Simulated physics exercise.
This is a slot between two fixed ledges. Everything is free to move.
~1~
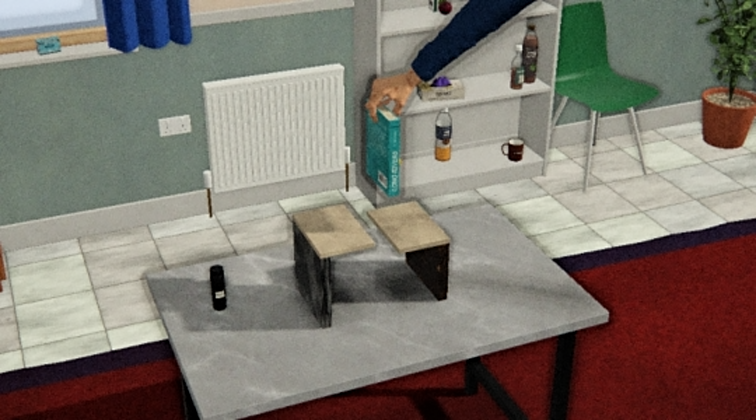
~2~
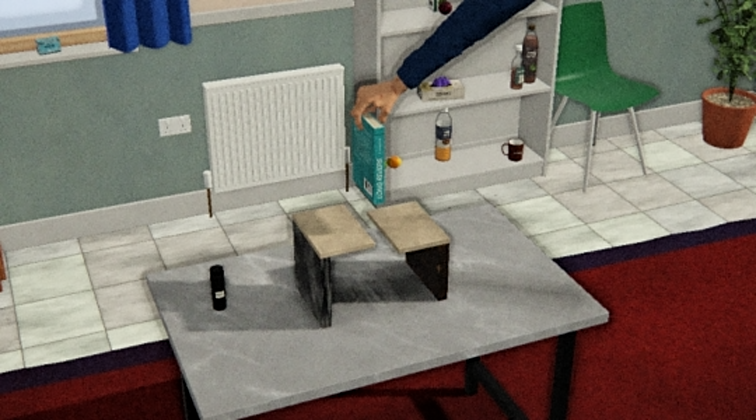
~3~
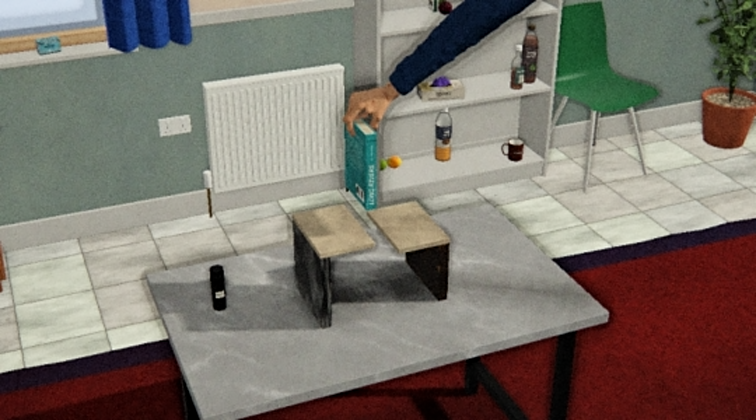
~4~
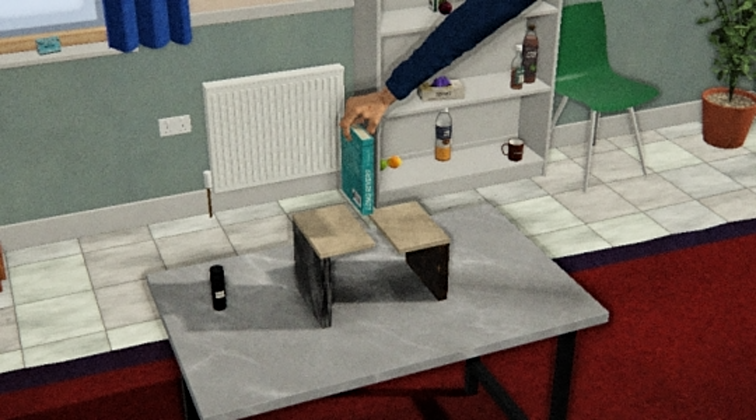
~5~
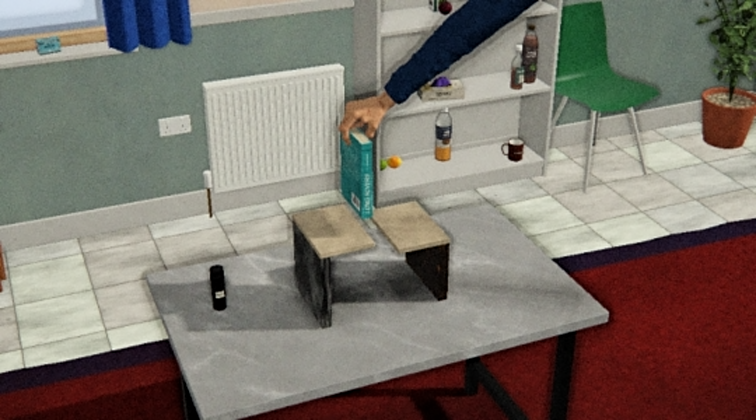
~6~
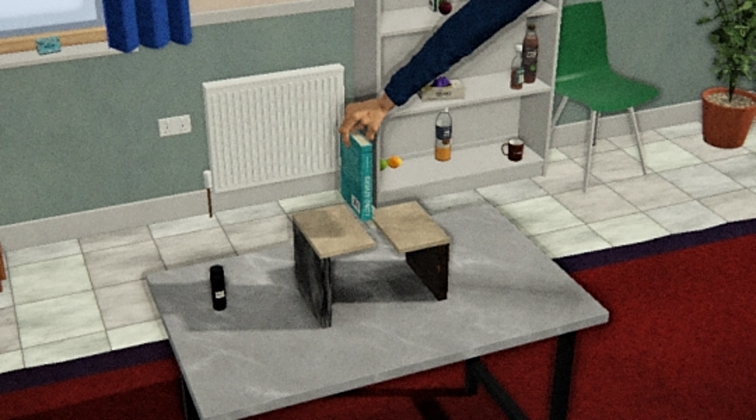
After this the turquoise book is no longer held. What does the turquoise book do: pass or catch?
Outcome: The book lodges.
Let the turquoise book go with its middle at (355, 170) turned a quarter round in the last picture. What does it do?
Then it lodges.
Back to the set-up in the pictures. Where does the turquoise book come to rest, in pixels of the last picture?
Near (356, 187).
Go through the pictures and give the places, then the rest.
Being brought over the gap; turquoise book (383, 147); black shaker (218, 288), in the first picture.
Being brought over the gap; turquoise book (368, 155); black shaker (218, 288), in the second picture.
Being brought over the gap; turquoise book (360, 161); black shaker (218, 288), in the third picture.
Being brought over the gap; turquoise book (357, 165); black shaker (218, 288), in the fourth picture.
Being brought over the gap; turquoise book (356, 169); black shaker (218, 288), in the fifth picture.
Poised above the slot; turquoise book (356, 171); black shaker (218, 288), in the sixth picture.
Then, 0.20 s later than the last frame, turquoise book moved a little near (356, 187).
Then, 0.30 s later than the last frame, turquoise book resting near (356, 187).
When it is over, moved from the start, turquoise book; black shaker as before. End places, in pixels of the last picture, turquoise book near (356, 187). The book stays on top.
